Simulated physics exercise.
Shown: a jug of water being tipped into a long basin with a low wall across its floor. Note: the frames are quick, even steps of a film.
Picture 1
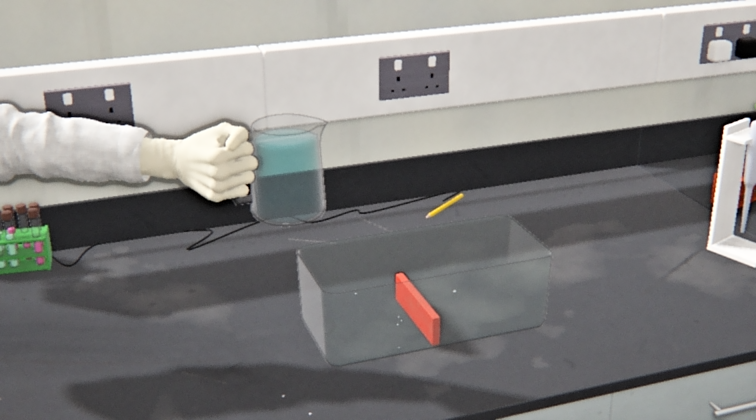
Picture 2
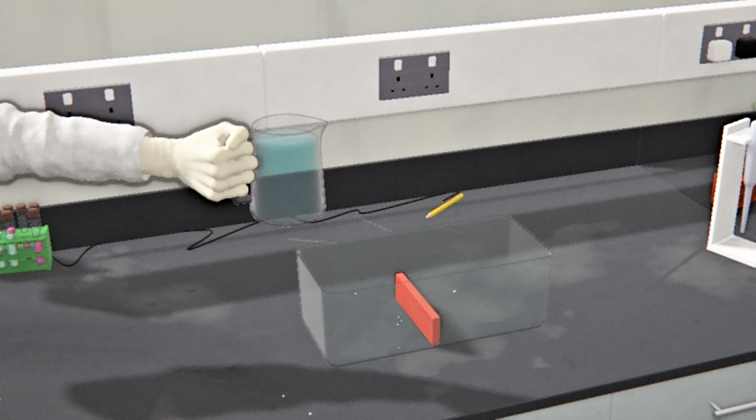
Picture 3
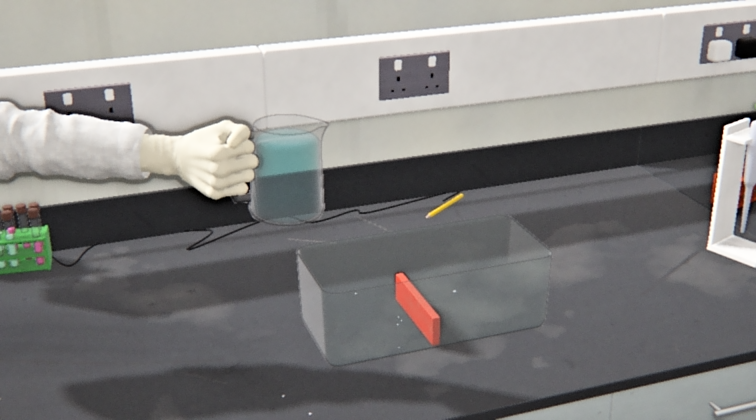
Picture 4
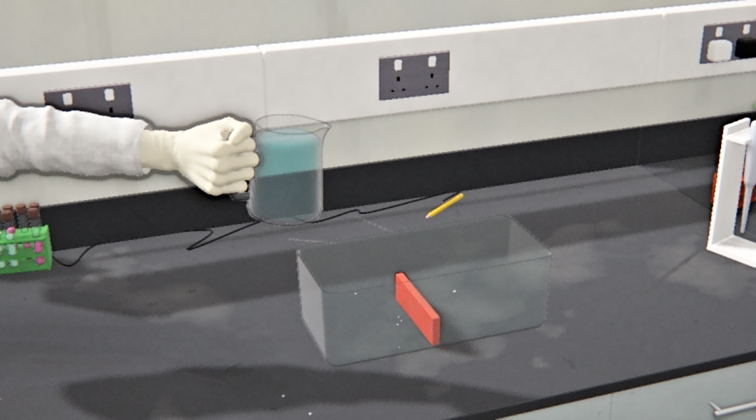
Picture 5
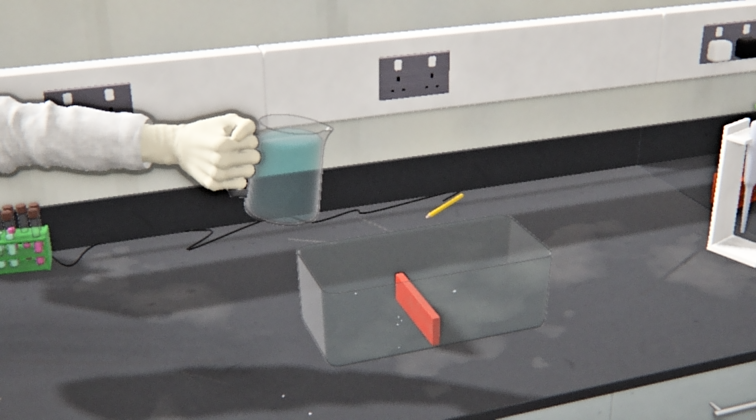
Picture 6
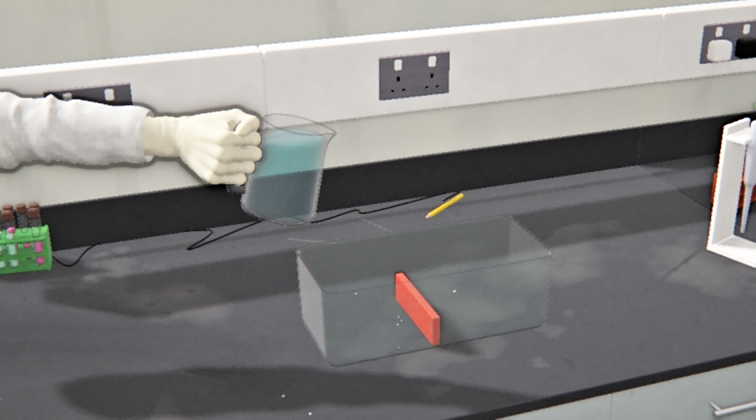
On a dark lab bench, a gloved hand slowly tilting a jug of bluish water slightly rightward beside a clear basin.
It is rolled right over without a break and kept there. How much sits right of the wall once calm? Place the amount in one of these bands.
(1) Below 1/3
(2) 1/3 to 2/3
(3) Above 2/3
1.
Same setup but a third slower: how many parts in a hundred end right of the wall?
About 5 %.
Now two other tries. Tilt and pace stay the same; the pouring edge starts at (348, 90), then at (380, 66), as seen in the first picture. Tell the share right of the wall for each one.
In turn 55 % and 90 %.
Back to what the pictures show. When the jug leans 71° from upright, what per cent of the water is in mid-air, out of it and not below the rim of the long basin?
Around 15 in a hundred, more or less.
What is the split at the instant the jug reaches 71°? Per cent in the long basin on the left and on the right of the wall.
About 0 % left and about 0 % right.
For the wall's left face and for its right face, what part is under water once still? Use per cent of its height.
Left: About 60; right: About 0.
A moment on, the jug is tipped part way and 85 per cent is still to pour, 2 is left of the wall and 0 right of it.
Next, the jug is tipped right over and 37 per cent is still to pour, 38 is left of the wall and 0 right of it.
Then the jug is tipped right over and 7 per cent is still to pour, 82 is left of the wall and 2 right of it.
Later the jug is tipped right over and 1 per cent is still to pour, 93 is left of the wall and 4 right of it.
At rest 94 per cent lies left of the wall, 4 right of it and 2 outside.
